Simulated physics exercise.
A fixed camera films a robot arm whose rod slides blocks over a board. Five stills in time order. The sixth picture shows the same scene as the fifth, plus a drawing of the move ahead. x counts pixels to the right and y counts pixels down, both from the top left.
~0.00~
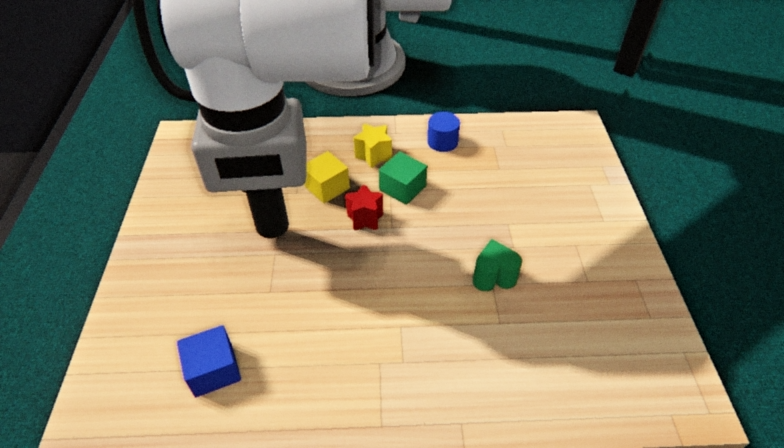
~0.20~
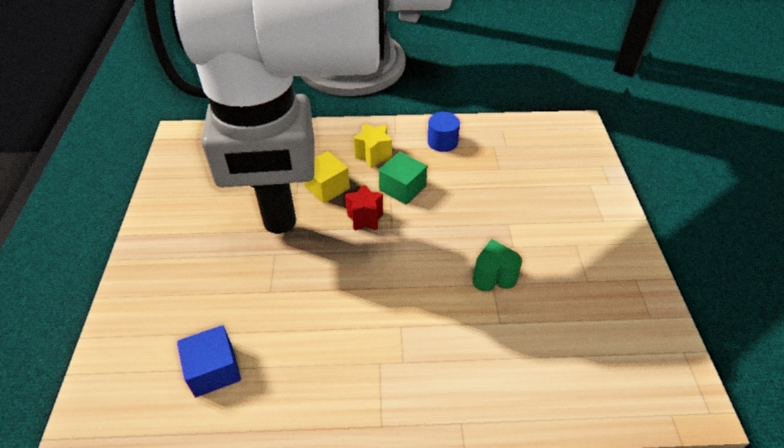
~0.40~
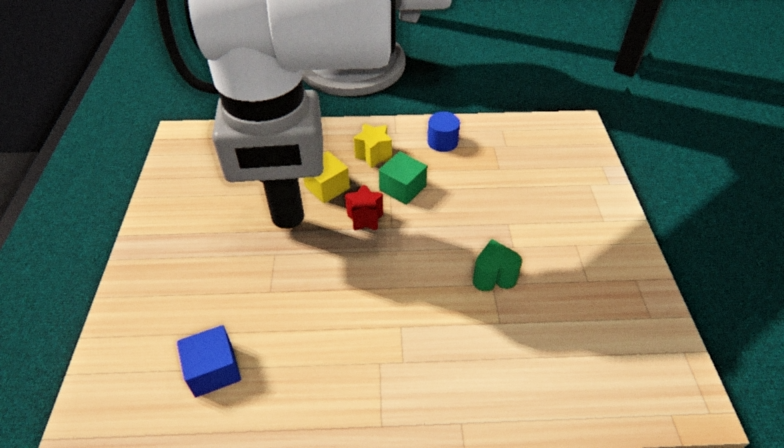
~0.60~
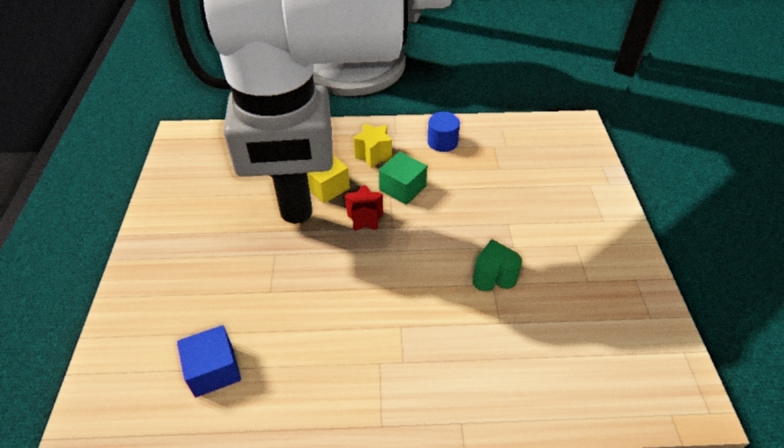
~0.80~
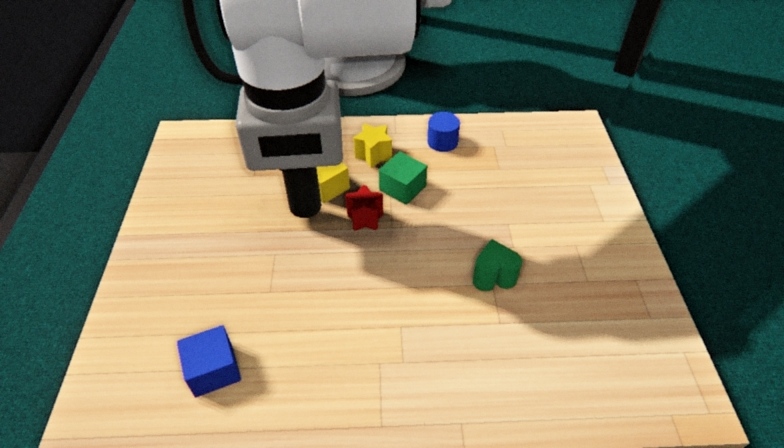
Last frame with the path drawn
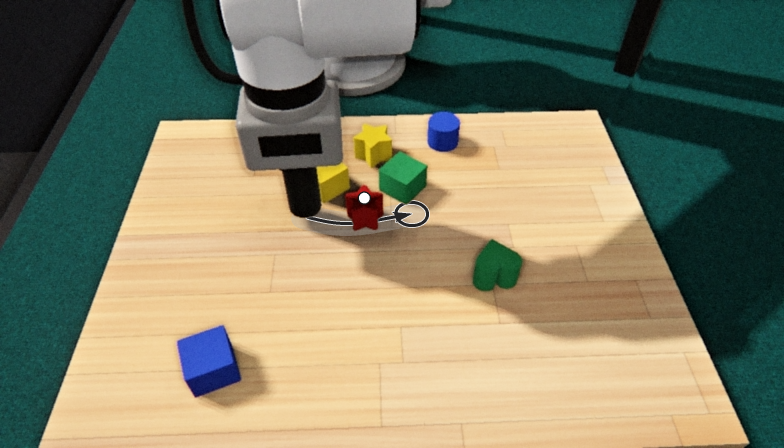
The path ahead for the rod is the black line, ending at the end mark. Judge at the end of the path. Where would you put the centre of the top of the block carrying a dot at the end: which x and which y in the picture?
In the picture, it is at (442, 188).
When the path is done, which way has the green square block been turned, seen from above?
From above, counter-clockwise.
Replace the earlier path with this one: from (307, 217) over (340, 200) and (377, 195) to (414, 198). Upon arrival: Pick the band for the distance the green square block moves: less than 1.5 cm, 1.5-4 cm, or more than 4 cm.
Movement: Over 4 cm.
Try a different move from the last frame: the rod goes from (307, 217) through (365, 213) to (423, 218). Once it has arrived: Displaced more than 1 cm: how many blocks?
One block, no more.
Drawn move, from (307, 217) over (341, 223) and (377, 220) to (412, 214); the dot is on the red star.
On the path given first. One third of the way, rod (341, 213); red star (370, 198).
Two thirds of the way, rod (377, 210); red star (407, 194); green square block (406, 166).
At the end, rod (412, 203); yellow square block still; red star (442, 188); green square block (410, 164), turned 35° anticlockwise.
